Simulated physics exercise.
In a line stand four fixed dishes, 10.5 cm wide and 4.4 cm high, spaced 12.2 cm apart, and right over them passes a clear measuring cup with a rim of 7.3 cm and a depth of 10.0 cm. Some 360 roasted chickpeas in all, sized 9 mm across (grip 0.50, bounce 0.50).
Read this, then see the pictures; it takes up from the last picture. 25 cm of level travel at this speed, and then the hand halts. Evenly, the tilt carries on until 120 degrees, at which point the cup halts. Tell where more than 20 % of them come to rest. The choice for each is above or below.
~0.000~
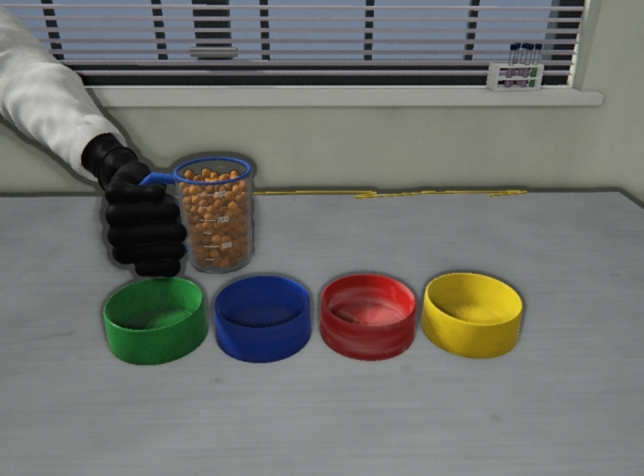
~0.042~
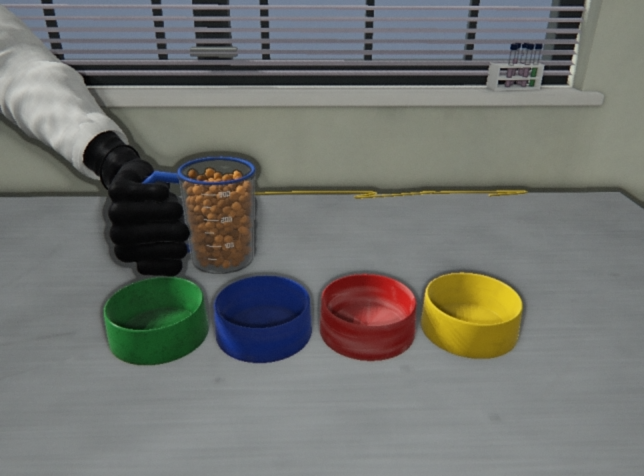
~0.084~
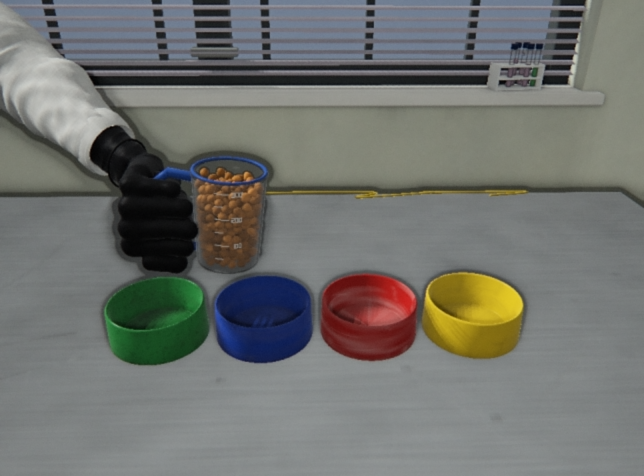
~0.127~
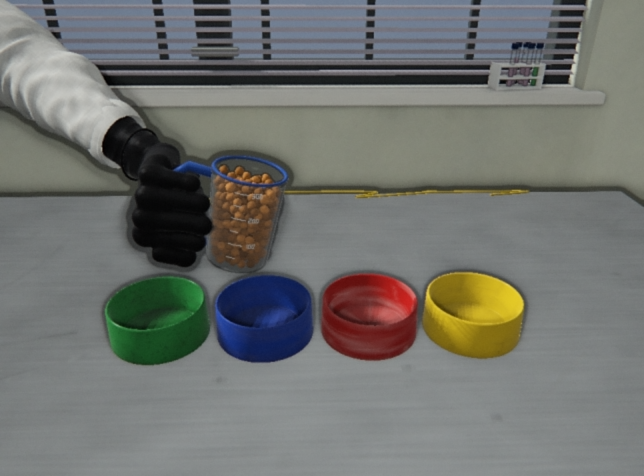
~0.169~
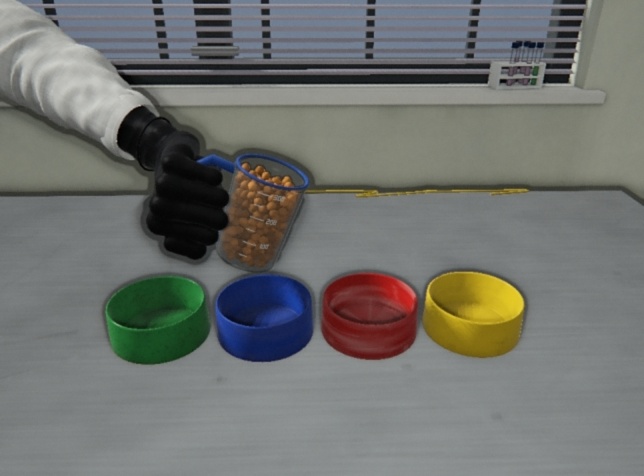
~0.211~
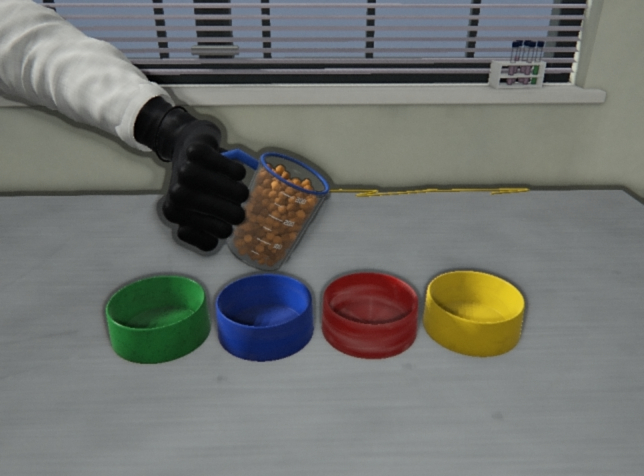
Red - below it, blue - below it, green - below it, yellow - above it, counter - above it.
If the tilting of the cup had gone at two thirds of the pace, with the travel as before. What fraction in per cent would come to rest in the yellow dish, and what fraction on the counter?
The yellow dish 80, the counter 20.
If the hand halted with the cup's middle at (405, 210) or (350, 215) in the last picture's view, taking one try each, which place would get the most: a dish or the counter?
Most lands at yellow on the first run and at red on the second.
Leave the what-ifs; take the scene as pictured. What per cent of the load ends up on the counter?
Around 35 percent, I'd guess.
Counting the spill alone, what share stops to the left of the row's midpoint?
0 %.
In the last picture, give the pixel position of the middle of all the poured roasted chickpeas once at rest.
My guess is close to (495, 319).
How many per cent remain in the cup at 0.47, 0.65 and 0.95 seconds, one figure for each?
First 100, then 95, then 10 per cent.
Then, at 0.47 s, tilt 73 degrees; cup holds 100 %.
After 0.65 s, tilt 105 degrees; cup holds 95 %, yellow 5 %.
Then, at 0.95 s, tilt 120 degrees; cup holds 10 %, yellow 60 %.
In the end, at 1.7 s, red 0 %, blue 0 %, green 0 %, yellow 65 %, counter 35 %.
